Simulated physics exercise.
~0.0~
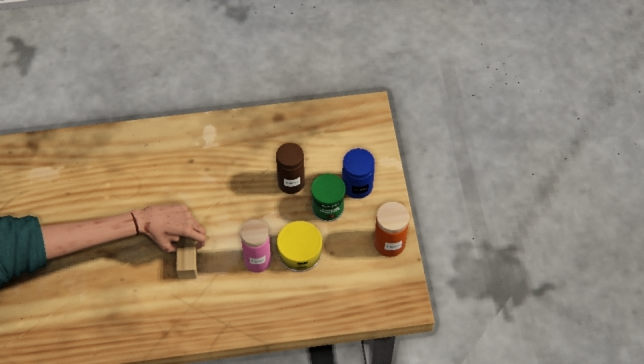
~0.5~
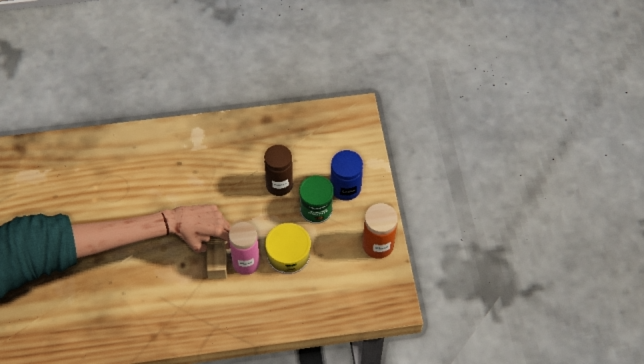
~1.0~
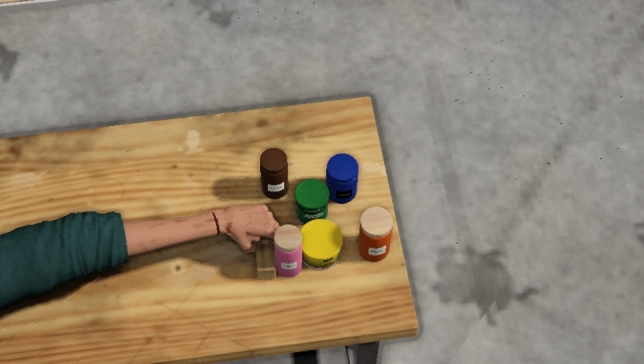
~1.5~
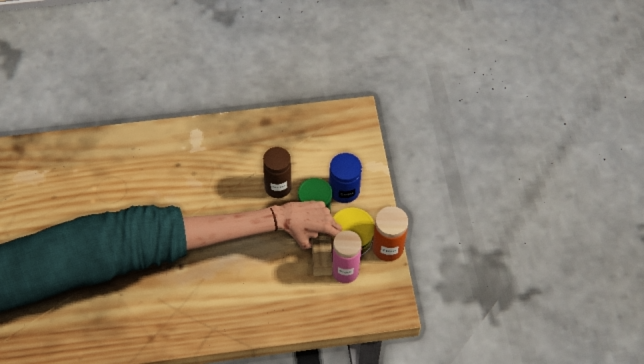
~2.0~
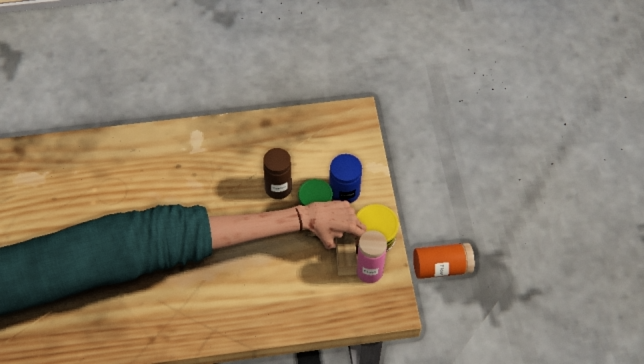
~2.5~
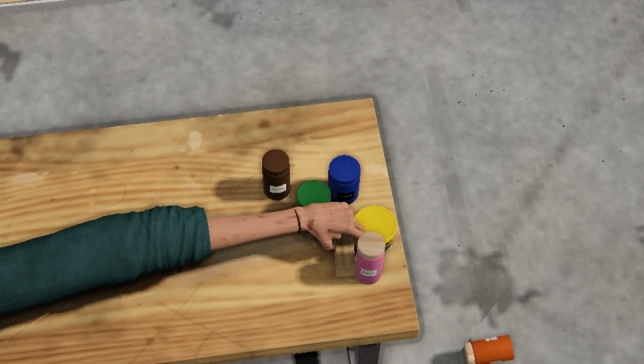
A hand in a dark green sleeve reaches from the left across a wooden table on a grey concrete floor, seen from above, holding a small wooden block. Near the table's right end stand brown, blue and green containers, with pink, yellow and orange ones in front. The hand slides the block right into the pink jar, which pushes along with the yellow tub toward the orange jar. The orange jar shifts, then drops off the right edge and lies on its side on the floor, moving farther down. The hand stops, with the pink and yellow containers upright near the edge and the other three still in place.
